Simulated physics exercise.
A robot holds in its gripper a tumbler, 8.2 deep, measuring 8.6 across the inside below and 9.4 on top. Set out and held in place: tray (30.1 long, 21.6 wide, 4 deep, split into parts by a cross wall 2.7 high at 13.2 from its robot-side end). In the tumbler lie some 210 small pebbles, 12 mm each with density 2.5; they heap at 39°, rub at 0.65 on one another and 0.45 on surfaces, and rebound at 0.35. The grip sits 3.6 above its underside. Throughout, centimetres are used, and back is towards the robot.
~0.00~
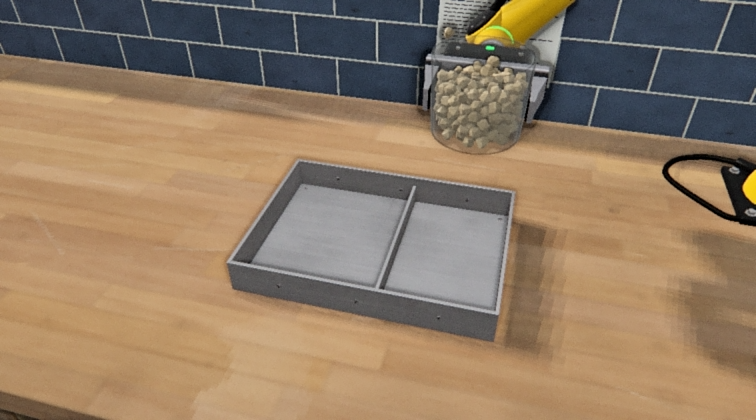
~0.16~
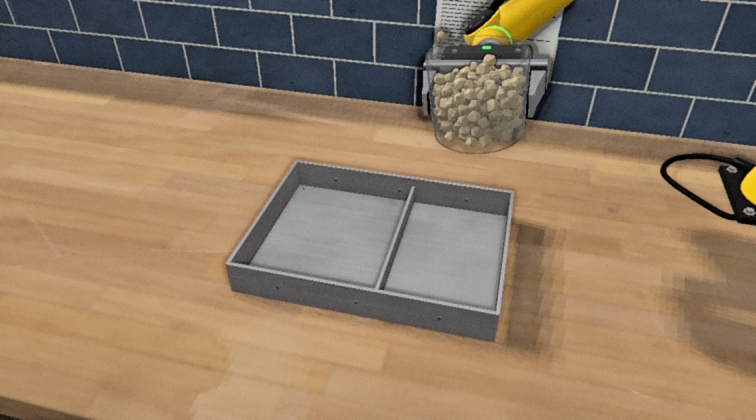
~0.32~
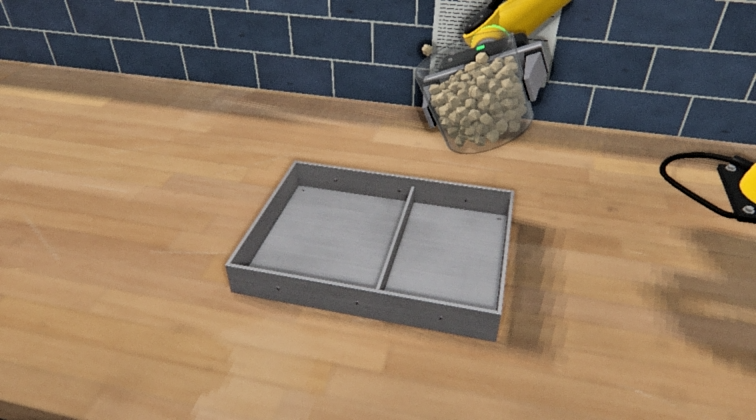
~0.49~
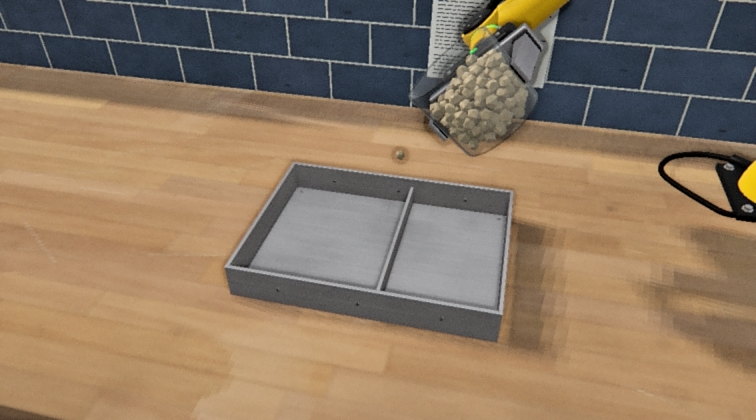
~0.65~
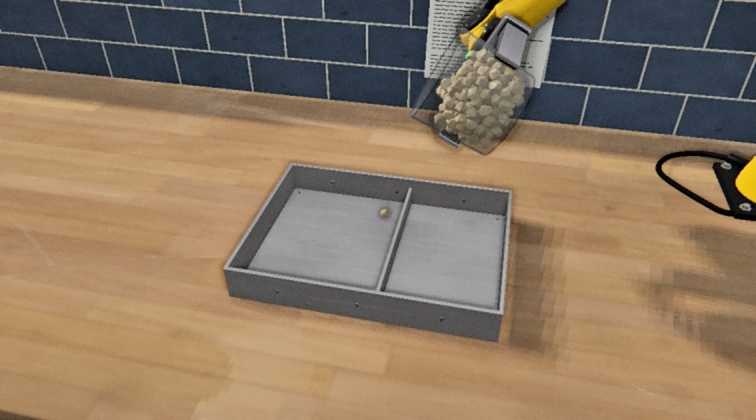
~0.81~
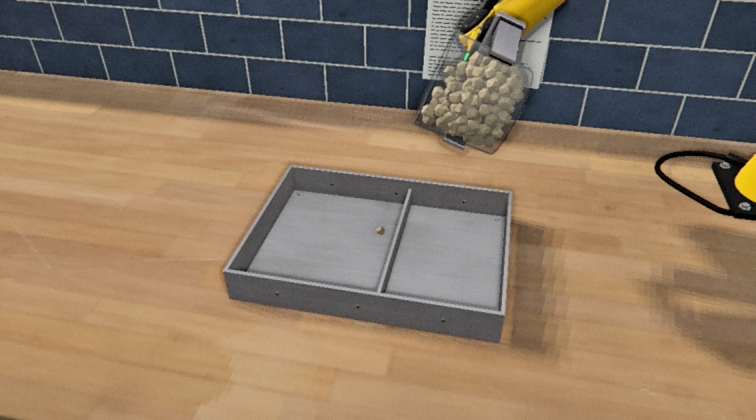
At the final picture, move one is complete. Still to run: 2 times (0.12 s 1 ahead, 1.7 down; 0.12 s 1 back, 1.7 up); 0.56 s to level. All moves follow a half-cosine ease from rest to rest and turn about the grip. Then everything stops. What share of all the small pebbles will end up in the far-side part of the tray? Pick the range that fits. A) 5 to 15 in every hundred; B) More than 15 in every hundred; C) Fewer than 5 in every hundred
C.
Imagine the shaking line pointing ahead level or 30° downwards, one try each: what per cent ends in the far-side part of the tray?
Result: Approx. 10 % and 5 %, one try each.
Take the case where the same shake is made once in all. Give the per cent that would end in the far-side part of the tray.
In that case it would be near 0 percent.
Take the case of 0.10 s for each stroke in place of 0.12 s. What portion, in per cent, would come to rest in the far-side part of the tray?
Roughly 0 percent would.
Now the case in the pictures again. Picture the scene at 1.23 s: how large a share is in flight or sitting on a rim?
Some 0 per cent.
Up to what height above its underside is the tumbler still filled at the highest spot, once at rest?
I'd put it at close to 8.5 centimetres.
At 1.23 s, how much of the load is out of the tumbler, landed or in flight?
0 %.
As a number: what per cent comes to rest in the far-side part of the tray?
Roughly 2 %.
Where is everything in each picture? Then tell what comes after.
In the first frame, tumbler middle at (479, 96), level; upper third of the load around (481, 86), from x 440 to 520, top at y 35; 213 in the tumbler.
In the second frame, tumbler middle at (478, 96), tilted 7° forward; upper third of the load around (483, 84), from x 440 to 520, top at y 35.
In the third frame, tumbler middle at (477, 95), tilted 24° forward; upper third of the load around (485, 85), from x 430 to 520, top at y 50.
In the fourth frame, tumbler middle at (475, 95), tilted 45° forward; upper third of the load around (488, 82), from x 400 to 520, top at y 55; 212 in the tumbler, 1 in flight or on a rim.
In the fifth frame, tumbler middle at (473, 96), tilted 62° forward; upper third of the load around (485, 80), from x 385 to 520, top at y 55; 212 in the tumbler, 1 in the far-side part.
In the sixth frame, tumbler middle at (473, 96), tilted 69° forward; upper third of the load around (486, 82), from x 380 to 520, top at y 60; 212 in the tumbler, 1 in the far-side part.
By 1.23 s, tilted 69° forward, highest piece 25 above the table; 210 in the tumbler, 2 in the far-side part, 1 in flight or on a rim.
By 1.64 s, tilted 21° forward, highest piece 26 above the table; 210 in the tumbler, 3 in the far-side part.
By 2.05 s, level, highest piece 27 above the table; 210 in the tumbler, 3 in the far-side part.
By 3.10 s, level, highest piece 27 above the table; 210 in the tumbler, 3 in the far-side part.
Final count, 210 in the tumbler, 3 in the far-side part. That is 1 % in the far-side part of the tray.
